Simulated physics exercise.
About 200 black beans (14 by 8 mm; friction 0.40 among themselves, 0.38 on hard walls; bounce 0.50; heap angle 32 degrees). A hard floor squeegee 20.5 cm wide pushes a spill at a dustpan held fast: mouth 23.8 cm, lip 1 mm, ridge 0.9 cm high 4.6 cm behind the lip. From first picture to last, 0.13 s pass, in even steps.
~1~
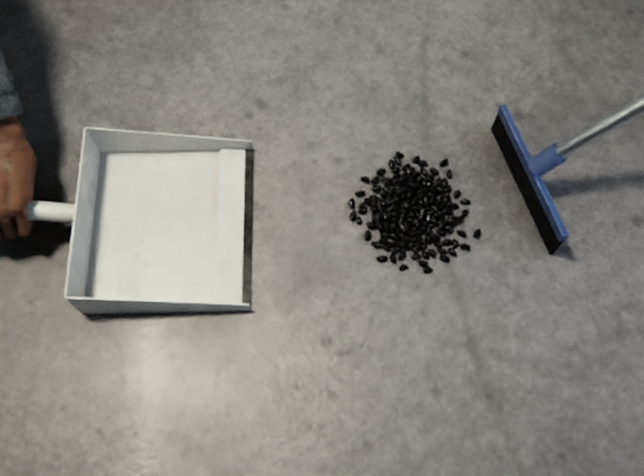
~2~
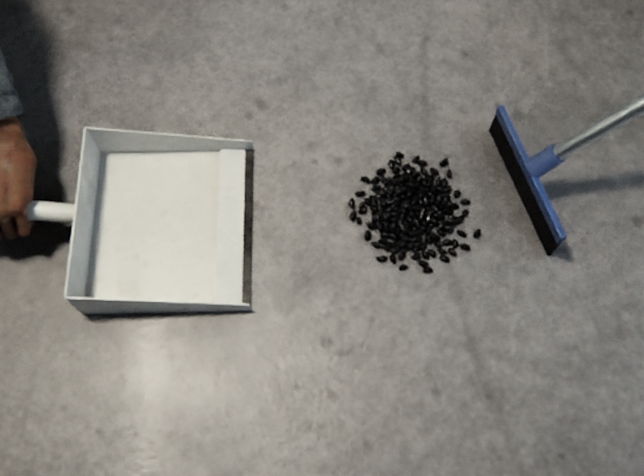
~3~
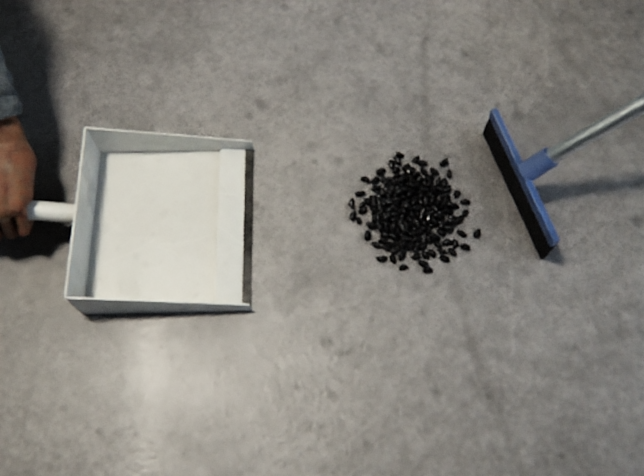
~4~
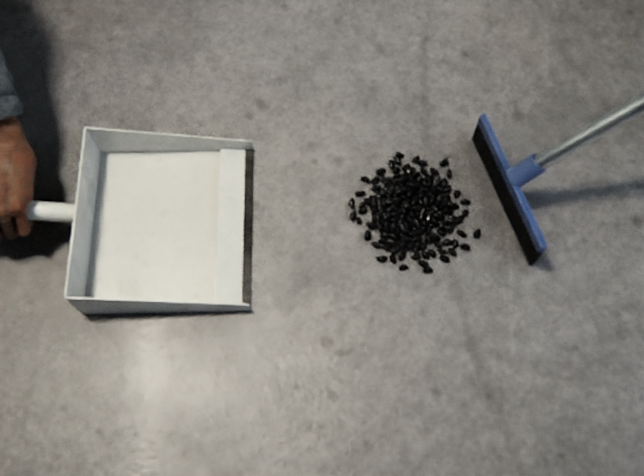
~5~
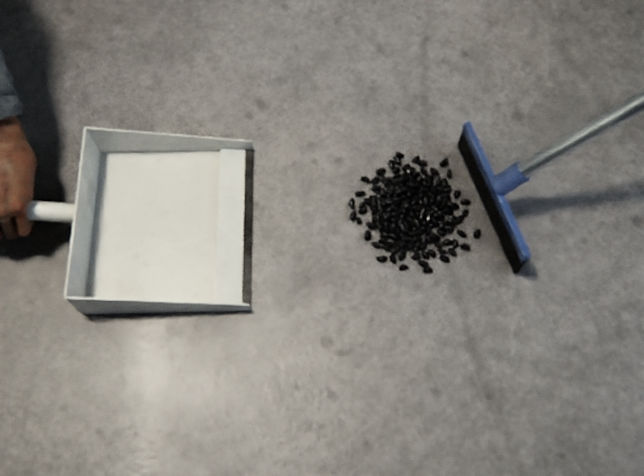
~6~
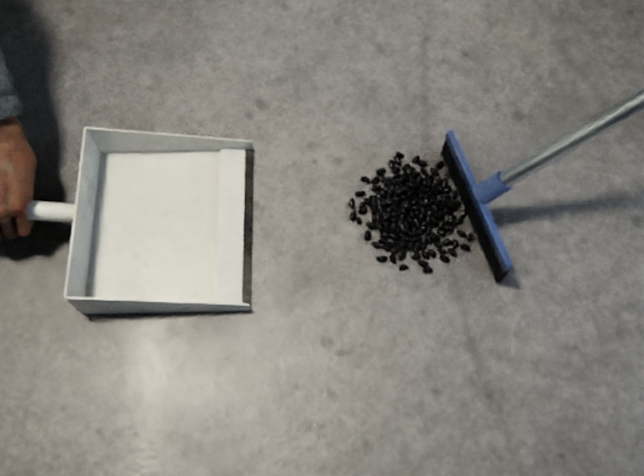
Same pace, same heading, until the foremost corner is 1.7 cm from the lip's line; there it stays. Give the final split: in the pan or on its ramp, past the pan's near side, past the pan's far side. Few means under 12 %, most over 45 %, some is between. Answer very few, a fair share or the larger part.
Pan a fair share, near side a fair share, far side very few.
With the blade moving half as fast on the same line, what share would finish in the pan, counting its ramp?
It would be near 20 per cent.
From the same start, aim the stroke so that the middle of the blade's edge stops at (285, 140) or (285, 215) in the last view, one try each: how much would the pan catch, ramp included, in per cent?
Some 15 and 55 per cent.
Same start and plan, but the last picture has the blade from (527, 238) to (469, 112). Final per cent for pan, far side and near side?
Pan 15, far 0, near 5.
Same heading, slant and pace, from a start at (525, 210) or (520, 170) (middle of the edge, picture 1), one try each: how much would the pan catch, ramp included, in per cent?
About 25 and 40 per cent.
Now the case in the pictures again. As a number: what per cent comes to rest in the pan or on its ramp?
Roughly 35 per cent.
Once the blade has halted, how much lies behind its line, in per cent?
About 15 per cent.
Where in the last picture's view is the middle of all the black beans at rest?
At about (236, 289).
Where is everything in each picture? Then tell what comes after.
Blade from (562, 237) to (502, 111), moved 0.0 cm, 0 of the pieces shifted so far; middle of the pieces at (415, 208); pan at (158, 228), in the first picture.
Blade from (560, 238) to (500, 112), moved 0.4 cm, 0 of the pieces shifted so far; middle of the pieces at (415, 208), in the second picture.
Blade from (553, 242) to (493, 115), moved 1.4 cm, 0 of the pieces shifted so far; middle of the pieces at (415, 208), in the third picture.
Blade from (541, 248) to (482, 121), moved 3.3 cm, 0 of the pieces shifted so far; middle of the pieces at (415, 208), in the fourth picture.
Blade from (525, 257) to (467, 128), moved 5.8 cm, 0 of the pieces shifted so far; middle of the pieces at (415, 208), in the fifth picture.
Blade from (507, 267) to (450, 137), moved 8.5 cm, 3 of the pieces shifted so far; middle of the pieces at (407, 209); pan at (158, 228), in the sixth picture.
Then, 0.15 s after the last picture, middle of the blade 16 cm from the lip; 0 % over the lip, far side 0 %, near side 5 %.
Then, 0.24 s after the last picture, middle of the blade 8 cm from the lip; 0 % over the lip, far side 5 %, near side 15 %.
Then, 0.47 s after the last picture, middle of the blade 5 cm from the lip; 40 % over the lip, far side 5 %, near side 30 %.
In the end, pan 35 %, near side 30 %, far side 5 %, in front of the lip or behind the blade 30 %.
